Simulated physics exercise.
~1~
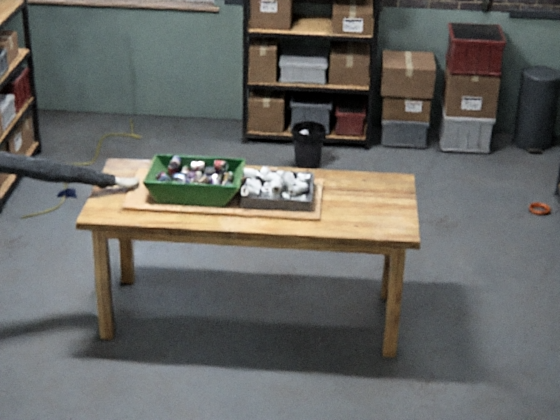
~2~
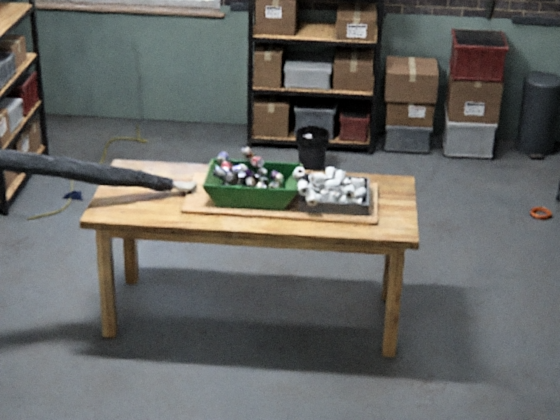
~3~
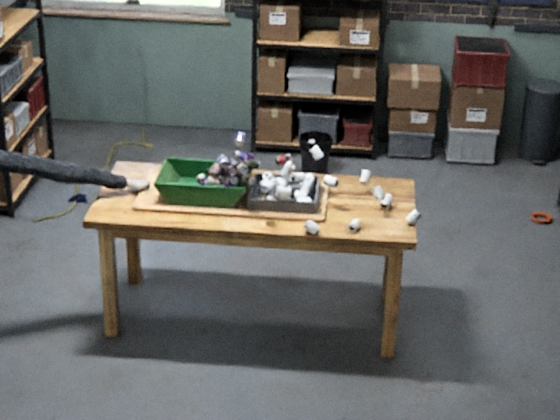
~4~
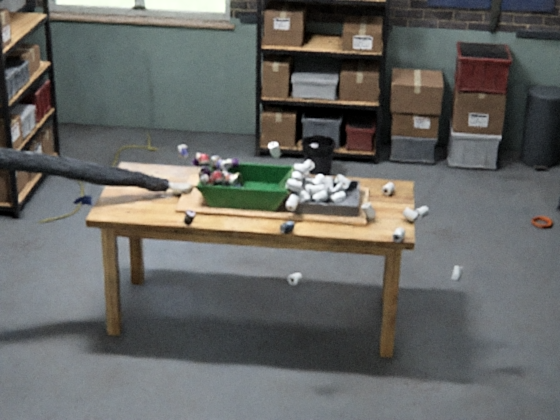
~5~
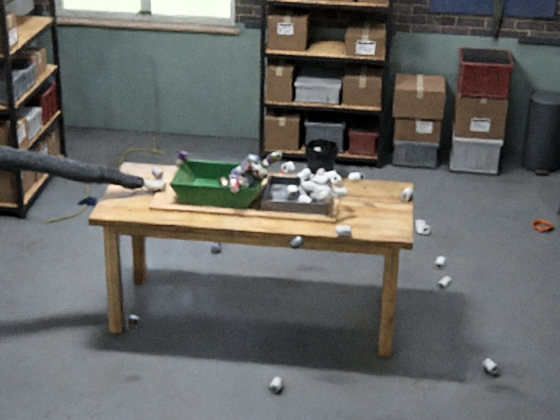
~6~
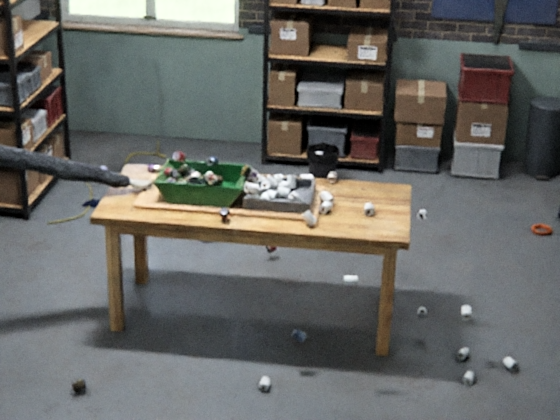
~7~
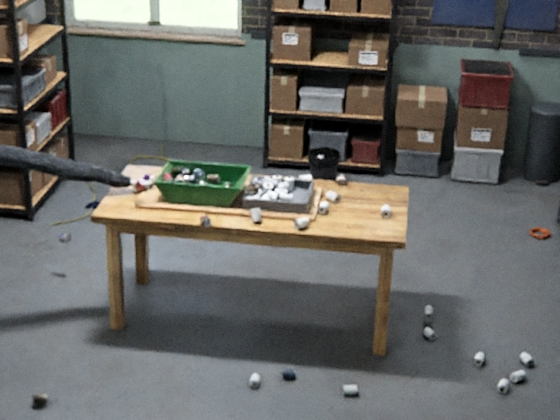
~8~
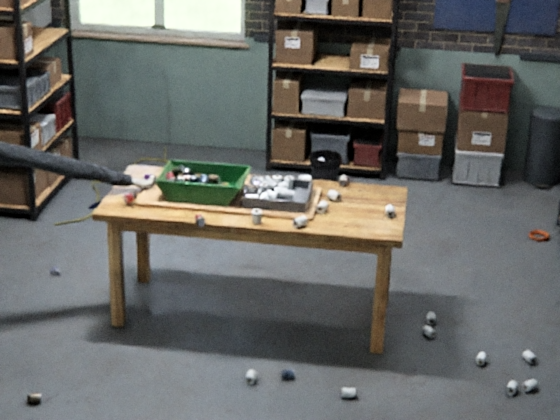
An arm reaching in from the left pushes and pulls a board on a wooden table, carrying a green basket of small cans and a grey basket of white rolls. The board slides right, then jerks back left, and pieces leap up and scatter across the tabletop. Another push right and pull left throws out more, and several tumble over the edges. The board comes to rest while loose pieces bounce and roll on the grey floor. Finally, both baskets remain partly filled, with a few pieces on the table and others strewn across the floor.
